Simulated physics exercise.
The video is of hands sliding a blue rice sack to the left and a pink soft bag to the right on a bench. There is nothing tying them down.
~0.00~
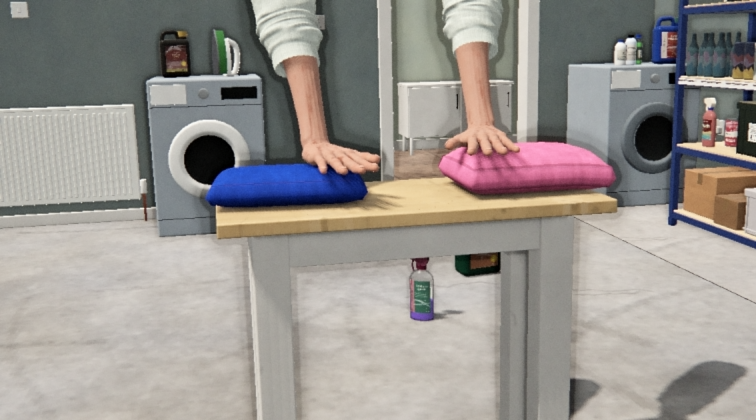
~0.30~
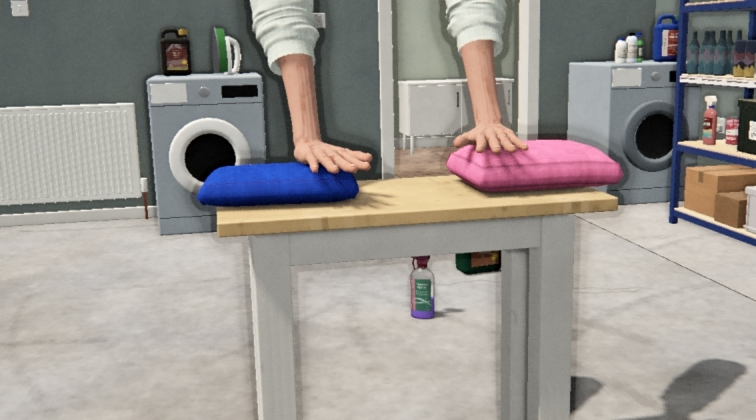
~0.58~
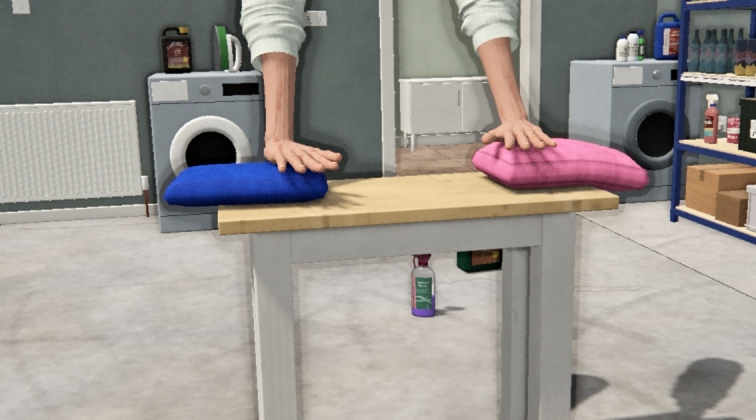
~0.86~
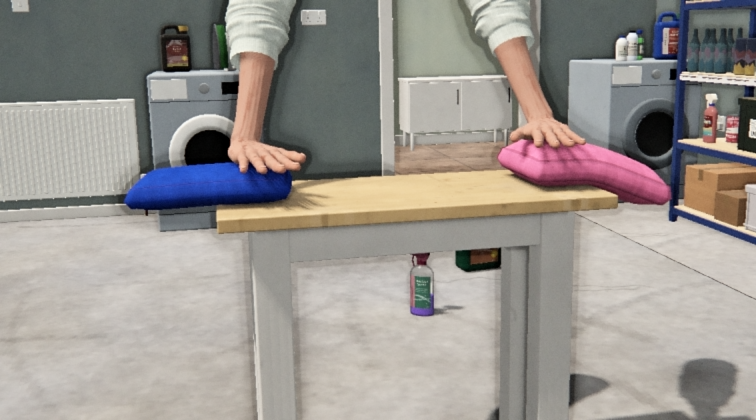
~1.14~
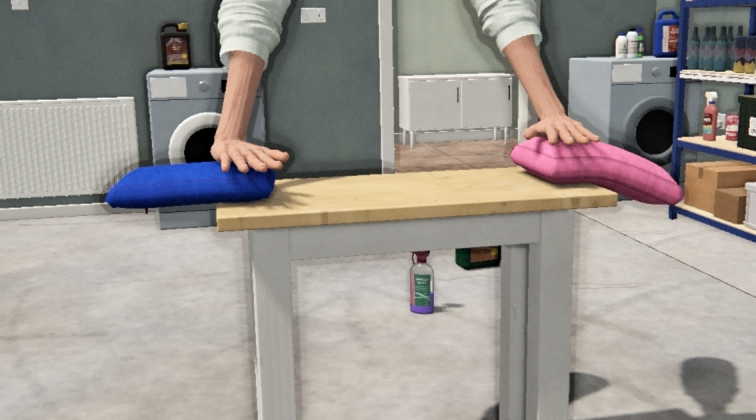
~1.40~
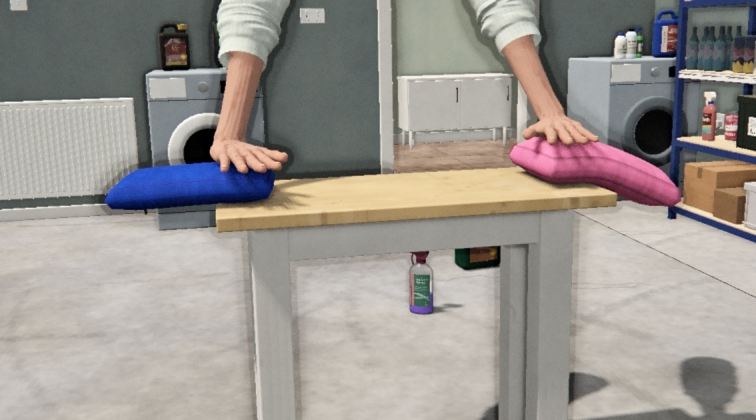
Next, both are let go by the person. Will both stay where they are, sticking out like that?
Here is how it goes: The blue rice sack falls off; the pink soft bag falls off.
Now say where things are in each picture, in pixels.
Rice sack tip (213, 194); soft bag tip (598, 173), in the first picture.
Rice sack tip (205, 193); soft bag tip (605, 170), in the second picture.
Rice sack tip (172, 193); soft bag tip (630, 177), in the third picture.
Rice sack tip (134, 197); soft bag tip (652, 192), in the fourth picture.
Rice sack tip (117, 195); soft bag tip (664, 193), in the fifth picture.
Rice sack tip (116, 197), well over half past the edge; soft bag tip (662, 194), well over half past the edge, in the sixth picture.
After 1.78 s, rice sack falling near (188, 276); soft bag falling near (615, 299).
After 2.06 s, rice sack on the floor; soft bag on the floor.
In the end, rice sack on the floor; soft bag on the floor. The blue rice sack slumps off the end and the pink soft bag tips over and falls.
